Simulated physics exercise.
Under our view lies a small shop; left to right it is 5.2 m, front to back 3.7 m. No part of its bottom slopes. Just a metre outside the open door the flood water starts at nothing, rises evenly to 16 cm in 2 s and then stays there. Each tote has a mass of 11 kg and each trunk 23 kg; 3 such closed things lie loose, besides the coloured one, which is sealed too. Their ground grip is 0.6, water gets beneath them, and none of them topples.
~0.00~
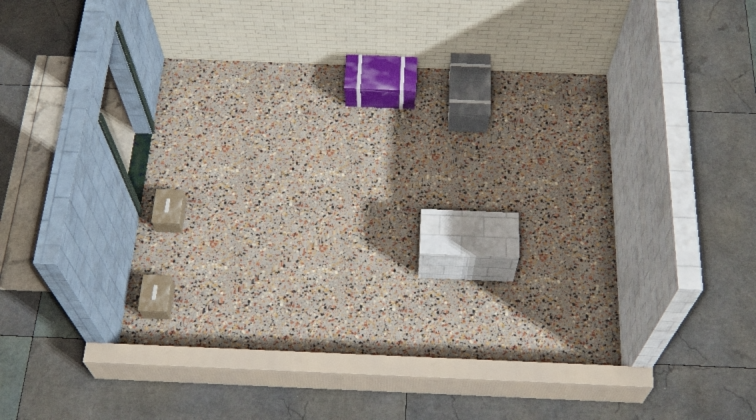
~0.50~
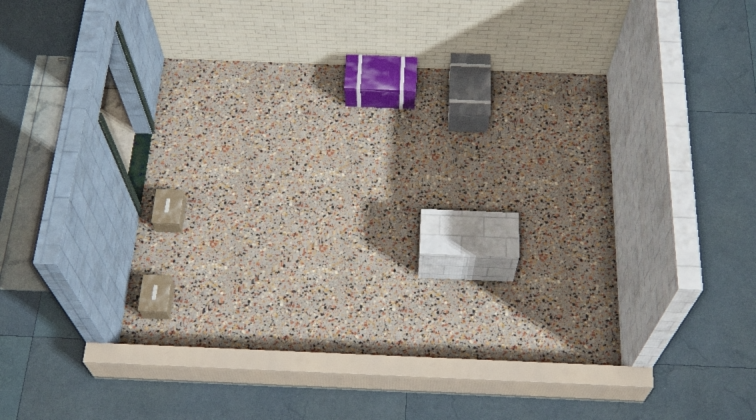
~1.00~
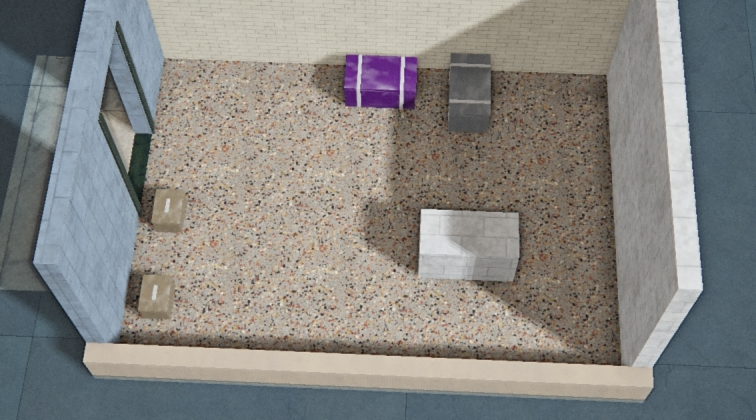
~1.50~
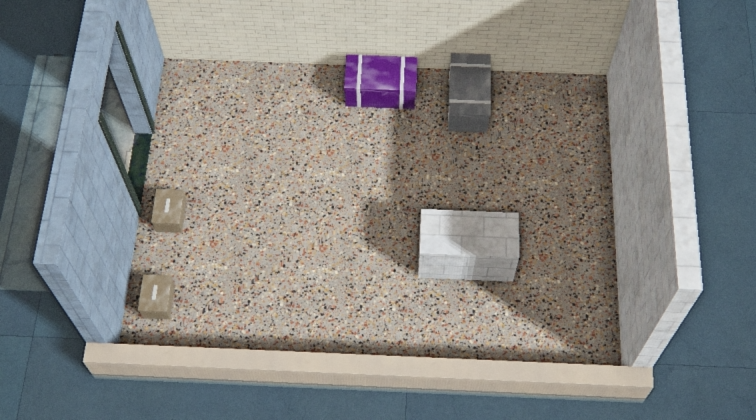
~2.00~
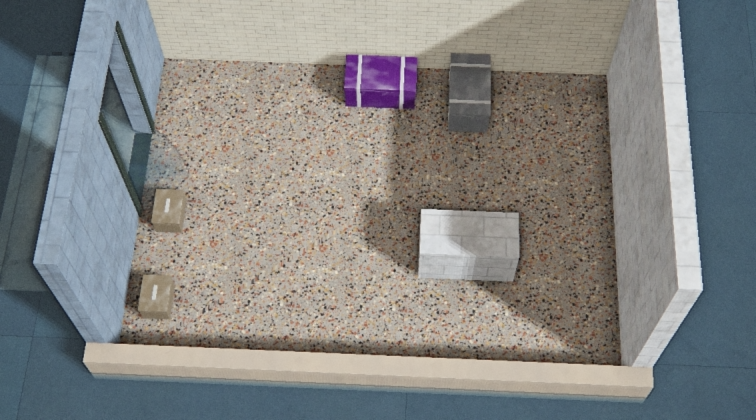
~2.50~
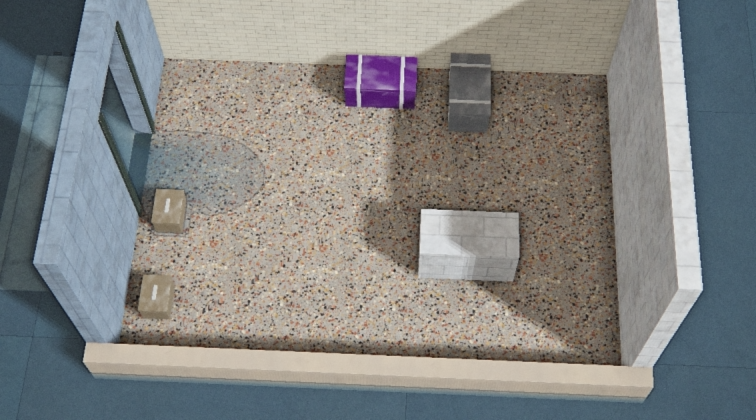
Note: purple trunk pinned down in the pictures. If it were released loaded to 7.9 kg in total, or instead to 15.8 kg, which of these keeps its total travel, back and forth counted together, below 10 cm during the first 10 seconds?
Neither.
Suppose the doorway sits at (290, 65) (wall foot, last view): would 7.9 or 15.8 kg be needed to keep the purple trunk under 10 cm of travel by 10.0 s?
Under that change the small mass suffices.
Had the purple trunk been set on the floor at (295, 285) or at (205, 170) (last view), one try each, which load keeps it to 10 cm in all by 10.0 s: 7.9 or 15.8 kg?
The small mass already works; both masses fail.
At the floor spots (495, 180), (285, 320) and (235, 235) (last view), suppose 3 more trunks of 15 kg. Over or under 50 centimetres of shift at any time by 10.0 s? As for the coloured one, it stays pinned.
Answer by position: Outside the range; inside the range; inside the range.
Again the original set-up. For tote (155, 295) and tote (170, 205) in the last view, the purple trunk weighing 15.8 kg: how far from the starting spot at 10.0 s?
The first is 0 cm from its start, the second 0 cm.
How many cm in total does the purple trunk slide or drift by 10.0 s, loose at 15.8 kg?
It covers some 140 cm altogether.
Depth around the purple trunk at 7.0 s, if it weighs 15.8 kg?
About 6 cm.
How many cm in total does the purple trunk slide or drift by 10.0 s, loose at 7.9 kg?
Around 250 centimetres in total.
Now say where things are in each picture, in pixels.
The purple trunk at (381, 72) rests on the ground; water covers 0.0 m2; 0 of 4 have shifted, in the first picture.
The purple trunk at (381, 72) rests on the ground; 0.0 m2 under water; 0 of 4 have shifted, in the second picture.
The purple trunk at (381, 72), on the bottom; 0.0 m2 under water; 0 of 4 have shifted, in the third picture.
The purple trunk at (381, 72) rests on the ground; water covers 0.0 m2; 0 of 4 have shifted, in the fourth picture.
The purple trunk at (381, 72), on the bottom; water covers 0.3 m2; 0 of 4 have shifted, in the fifth picture.
The purple trunk at (381, 72) rests on the ground; 1.0 m2 under water; 0 of 4 have shifted, in the sixth picture.
After 3.5 s the purple trunk would be 0 cm from its start with 7.9 kg and 0 cm from its start with 15.8 kg; 0 cm of water round it then.
After 4.5 s the purple trunk would be 10 cm from its start with 7.9 kg and 0 cm from its start with 15.8 kg; 4 cm of water round it then.
After 7.0 s the purple trunk would be 47 cm from its start with 7.9 kg and 24 cm from its start with 15.8 kg; 6 cm of water round it then.
After 10.0 s the purple trunk would be 193 cm from its start with 7.9 kg and 142 cm from its start with 15.8 kg; 6 cm of water round it then.
